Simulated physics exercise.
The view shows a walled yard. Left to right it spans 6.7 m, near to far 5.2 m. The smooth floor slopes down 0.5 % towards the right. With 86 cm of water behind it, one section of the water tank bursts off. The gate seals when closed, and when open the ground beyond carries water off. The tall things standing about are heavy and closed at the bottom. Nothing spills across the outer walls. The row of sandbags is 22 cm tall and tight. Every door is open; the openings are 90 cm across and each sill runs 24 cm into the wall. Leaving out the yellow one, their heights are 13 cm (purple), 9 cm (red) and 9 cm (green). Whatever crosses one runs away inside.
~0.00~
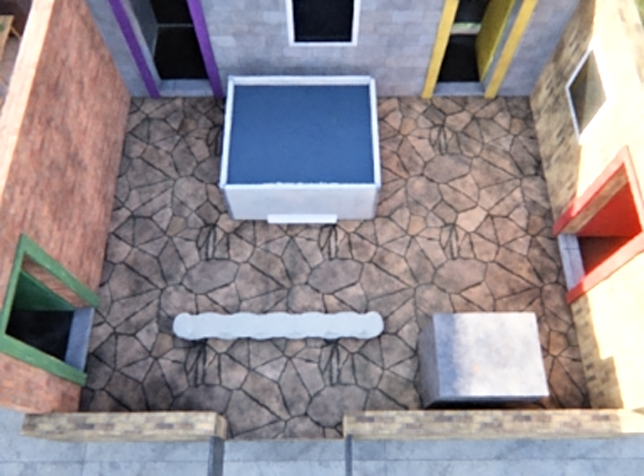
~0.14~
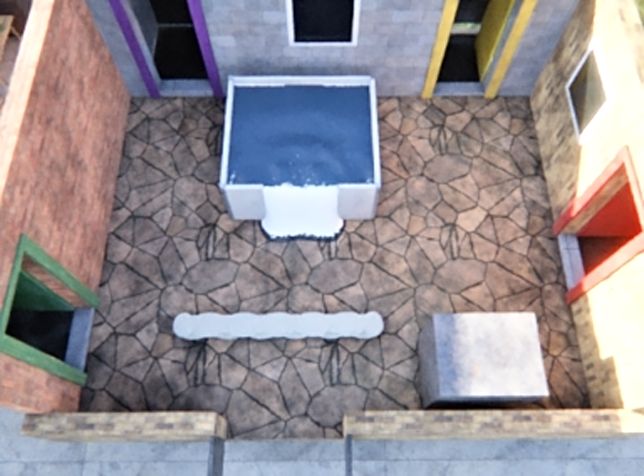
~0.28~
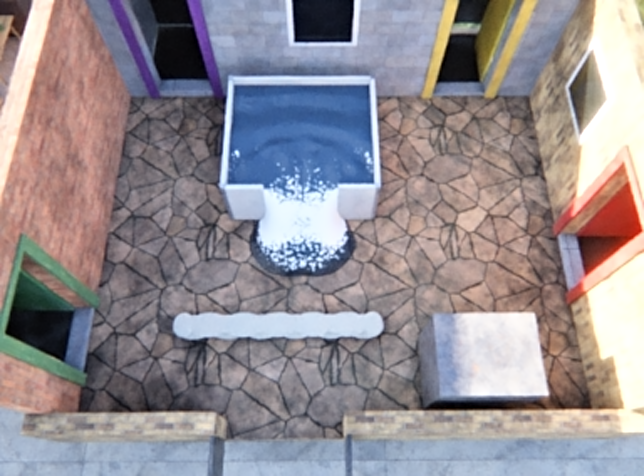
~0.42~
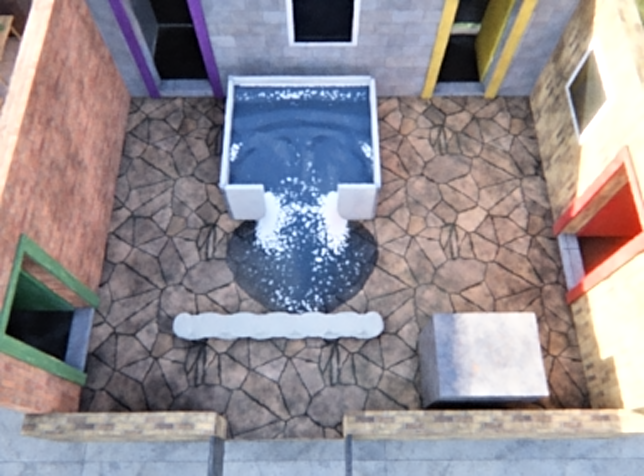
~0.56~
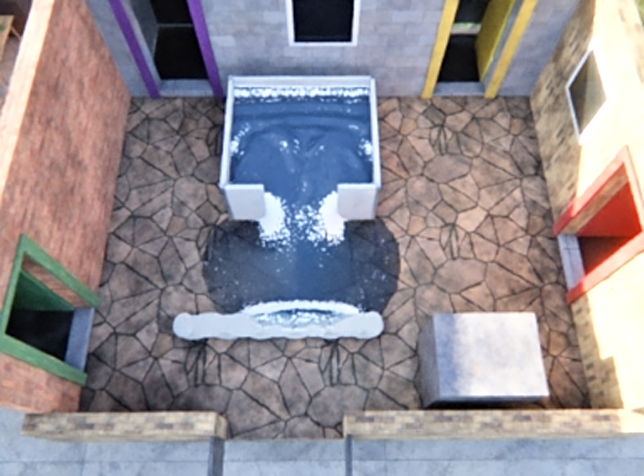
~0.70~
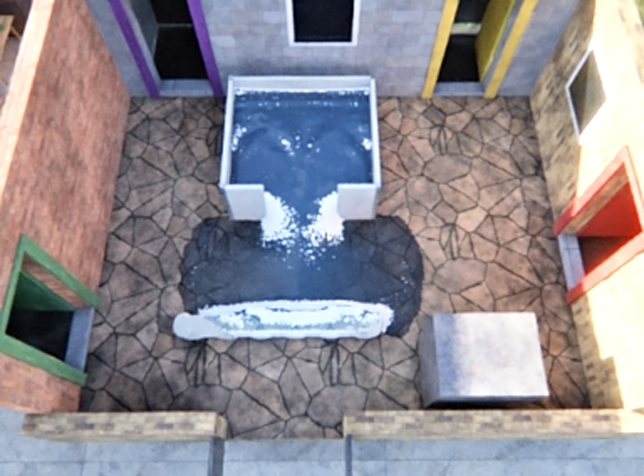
In the video, a walled yard with coloured doorways holds a still tank of water until part of its front gives way; water pours across the stone-patterned floor, foams against a low white barrier and spreads sideways.
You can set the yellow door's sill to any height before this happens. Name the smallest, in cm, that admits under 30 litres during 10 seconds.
Some 7 cm above the ground.
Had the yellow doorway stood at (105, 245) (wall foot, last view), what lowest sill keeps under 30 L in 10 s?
About 14.5 cm.
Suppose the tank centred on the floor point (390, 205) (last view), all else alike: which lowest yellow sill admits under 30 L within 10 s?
Some 9.5 cm.
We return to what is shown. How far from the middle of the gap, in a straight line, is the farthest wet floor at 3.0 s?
About 4.8 m.
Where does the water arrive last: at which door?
It is the yellow one.
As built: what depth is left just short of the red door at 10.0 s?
Roughly 13.5 cm deep.
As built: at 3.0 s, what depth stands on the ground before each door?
In cm: Purple 0, red 18, green 17, yellow 0.
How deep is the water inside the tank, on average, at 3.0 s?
Some 36 cm.
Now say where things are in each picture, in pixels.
In the first frame, the water tank at (301, 133) is whole and still, 86 cm deep; the yellow door at (472, 53) is dry.
In the second frame, the front is at (274, 237), 0.4 m from the gap at (302, 205); 0.3 m2 of floor is wet, 86 cm left at the back.
In the third frame, water pours out at (302, 207) and has run 0.9 m, to (285, 271); about 14 cm deep outside, 86 cm at the back.
In the fourth frame, the front is at (293, 315), 1.6 m from the gap at (302, 207); 2.3 m2 of floor is wet, 80 cm left at the back.
In the fifth frame, water pours out at (302, 207) and has run 1.7 m, to (274, 324); about 7 cm deep outside, 72 cm at the back.
In the sixth frame, water pours out at (302, 207) and has run 1.9 m, to (401, 327); about 6 cm deep outside, 74 cm at the back; 2.7 m in a straight line remain to the yellow door at (472, 53).
After 1.4 s water covers 40 % of the floor, deepest (46 cm) near (302, 311); it has not reached the yellow door.
After 3.0 s water covers 70 % of the floor, deepest (32 cm) near (289, 311); it has not reached the yellow door.
After 10.0 s water covers 95 % of the floor, deepest (16 cm) near (531, 112); 10 cm at the yellow door, 43 litres in over its 6 cm sill.
At the yellow door as built, the water arrived by 4.2 s and peaked near 12 cm at 9.2 s.
Run again over the same 10 s with other heights there, 43 litres in over 6 cm, 19 litres over 8 cm. The limit of 30 litres is kept from about 7 cm up.
